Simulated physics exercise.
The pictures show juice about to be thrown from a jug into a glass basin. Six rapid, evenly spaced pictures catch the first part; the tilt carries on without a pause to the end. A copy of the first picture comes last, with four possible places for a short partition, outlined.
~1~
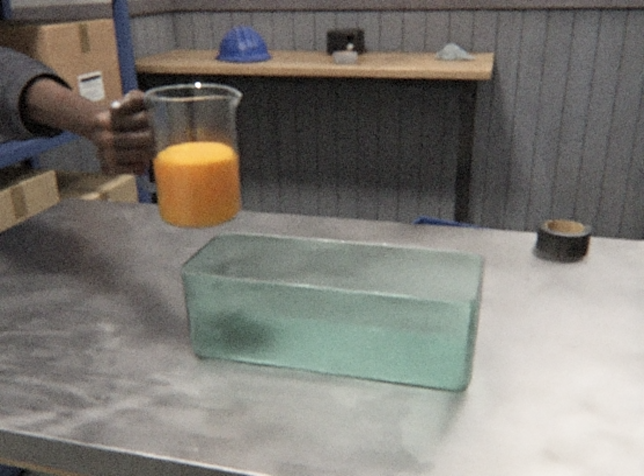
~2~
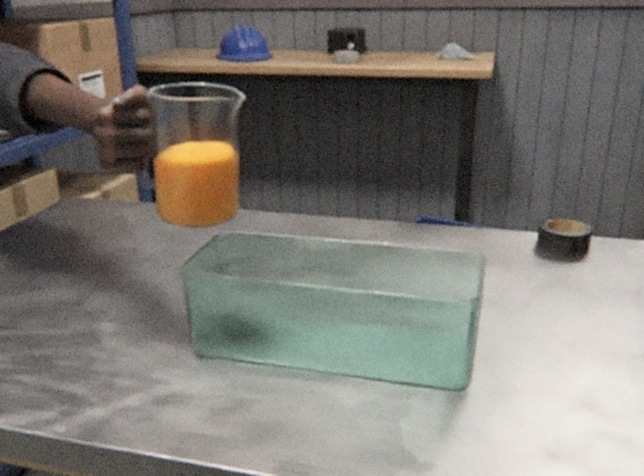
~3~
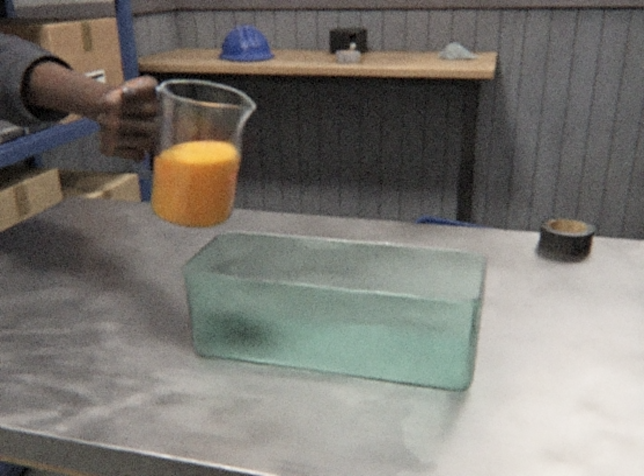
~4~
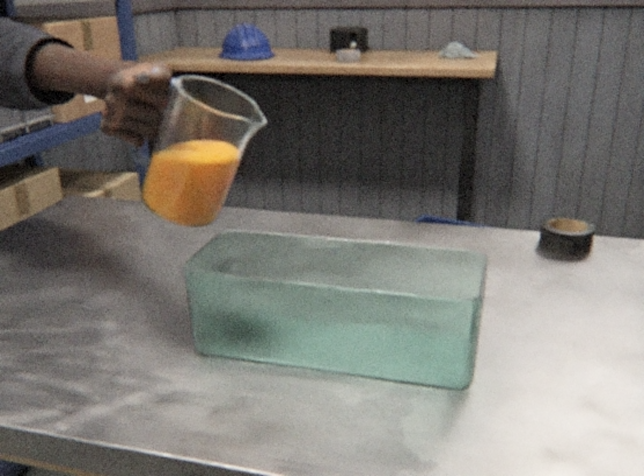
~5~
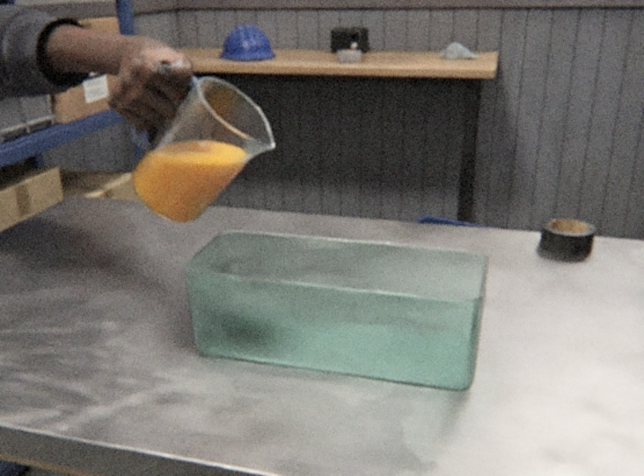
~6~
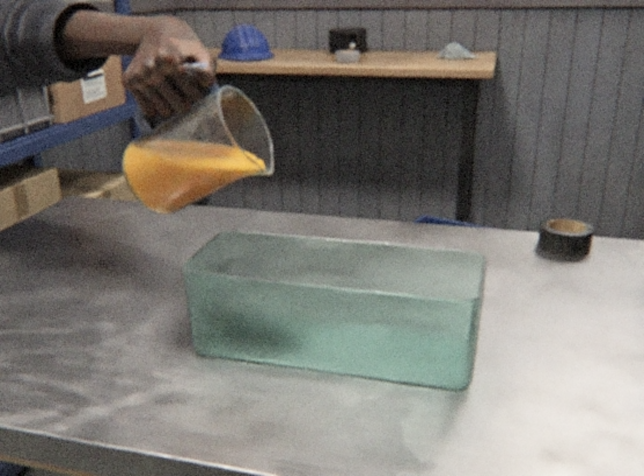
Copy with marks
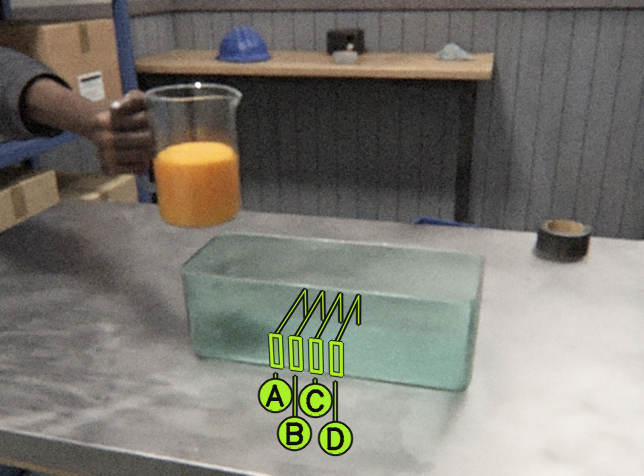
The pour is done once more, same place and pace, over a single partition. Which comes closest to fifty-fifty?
B is best.
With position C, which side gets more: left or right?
The left side.
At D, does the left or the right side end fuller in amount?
More ends on the left.
On the marked copy, A at (275, 373); B at (295, 376); C at (315, 379); D at (335, 382).
If A is chosen, about 16 % ends left of the wall and 83 % right of it.
If B is chosen, about 48 % ends left of the wall and 51 % right of it.
If C is chosen, about 89 % ends left of the wall and 8 % right of it; 3 % is lost outside.
If D is chosen, about 93 % ends left of the wall and 4 % right of it; 3 % is lost outside.
